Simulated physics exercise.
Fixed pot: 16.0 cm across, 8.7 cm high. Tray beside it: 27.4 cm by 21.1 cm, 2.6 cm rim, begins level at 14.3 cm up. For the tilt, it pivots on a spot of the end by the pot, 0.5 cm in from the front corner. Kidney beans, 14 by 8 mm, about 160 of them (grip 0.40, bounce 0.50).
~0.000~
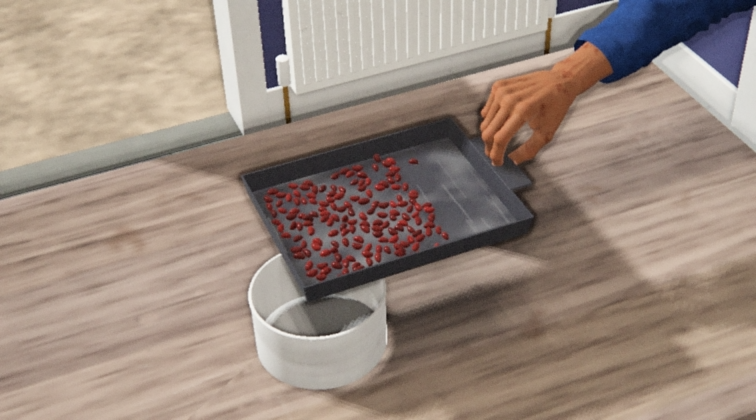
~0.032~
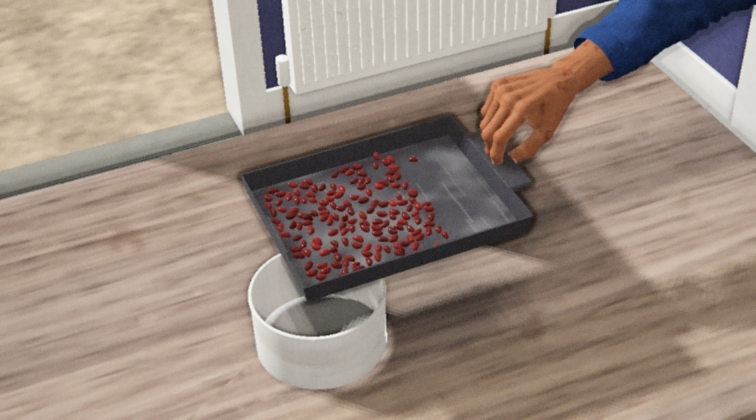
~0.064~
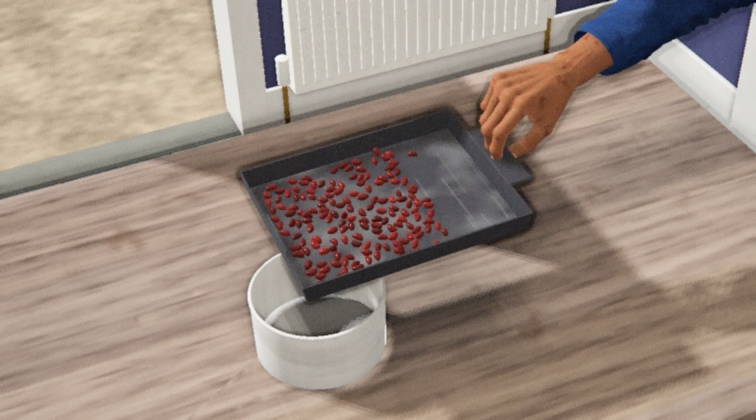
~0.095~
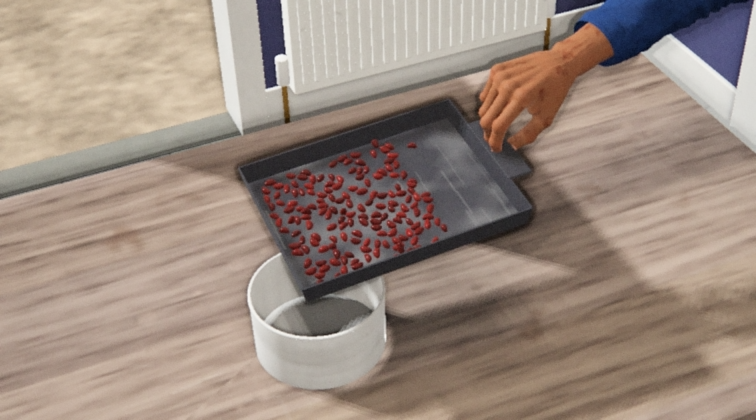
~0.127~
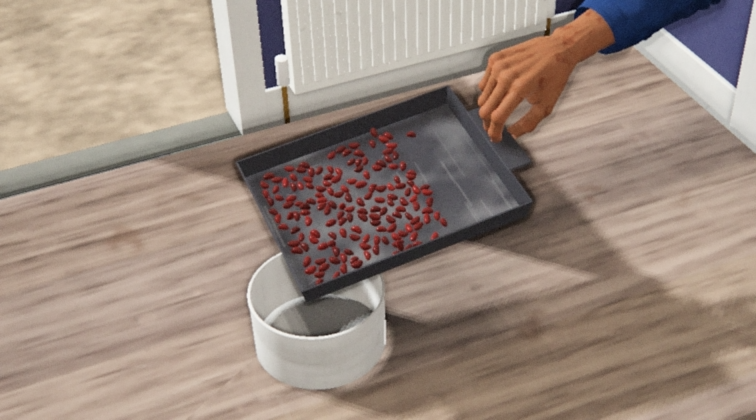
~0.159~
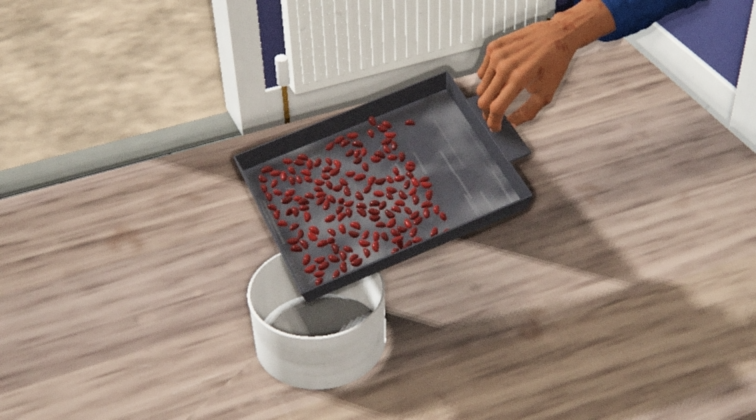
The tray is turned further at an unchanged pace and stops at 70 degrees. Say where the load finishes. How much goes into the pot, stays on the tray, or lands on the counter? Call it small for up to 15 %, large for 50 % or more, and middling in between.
Pot - small, tray - middling, counter - large.
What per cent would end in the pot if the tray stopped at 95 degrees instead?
In that case some 0 per cent.
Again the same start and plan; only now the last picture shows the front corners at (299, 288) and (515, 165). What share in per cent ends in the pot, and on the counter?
You'd end with pot at 0 and counter at 50.
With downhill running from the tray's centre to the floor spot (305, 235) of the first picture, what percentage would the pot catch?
I'd estimate about 0 %.
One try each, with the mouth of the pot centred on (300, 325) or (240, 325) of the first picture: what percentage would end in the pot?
Near 25 and 5 percent, one try each.
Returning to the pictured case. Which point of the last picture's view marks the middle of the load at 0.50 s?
My estimate is roughly (320, 236).
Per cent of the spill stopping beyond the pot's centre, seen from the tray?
About 90 %.
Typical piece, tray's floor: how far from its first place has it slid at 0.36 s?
Displacement on the tray: About 2 cm.
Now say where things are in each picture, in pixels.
Tray tilt 0 degrees, front corners at (306, 284) and (528, 215); middle of the pieces at (353, 223); pot at (317, 289), in the first frame.
Tray tilt 1 degrees, front corners at (306, 284) and (528, 214); middle of the pieces at (352, 222), in the second frame.
Tray tilt 2 degrees, front corners at (306, 285) and (527, 211); middle of the pieces at (352, 219), in the third frame.
Tray tilt 5 degrees, front corners at (305, 286) and (527, 206), lowest corner left front; middle of the pieces at (351, 215), in the fourth frame.
Tray tilt 10 degrees, front corners at (304, 287) and (527, 200), lowest corner left front; middle of the pieces at (350, 210), in the fifth frame.
Tray tilt 14 degrees, front corners at (304, 289) and (527, 194), lowest corner left front; middle of the pieces at (349, 204); pot at (316, 289). The tray's pace is about 140 degrees a second, in the sixth frame.
After 0.36 s, tilt 43 degrees; the tray holds 100 %, the pot 0 %.
After 0.50 s, tilt 62 degrees; the tray holds 100 %, the pot 0 %.
After 0.76 s, tilt 70 degrees; the tray holds 55 %, the pot 0 %.
At rest (2.0 s), pot 0 %, tray 40 %, counter 60 %.
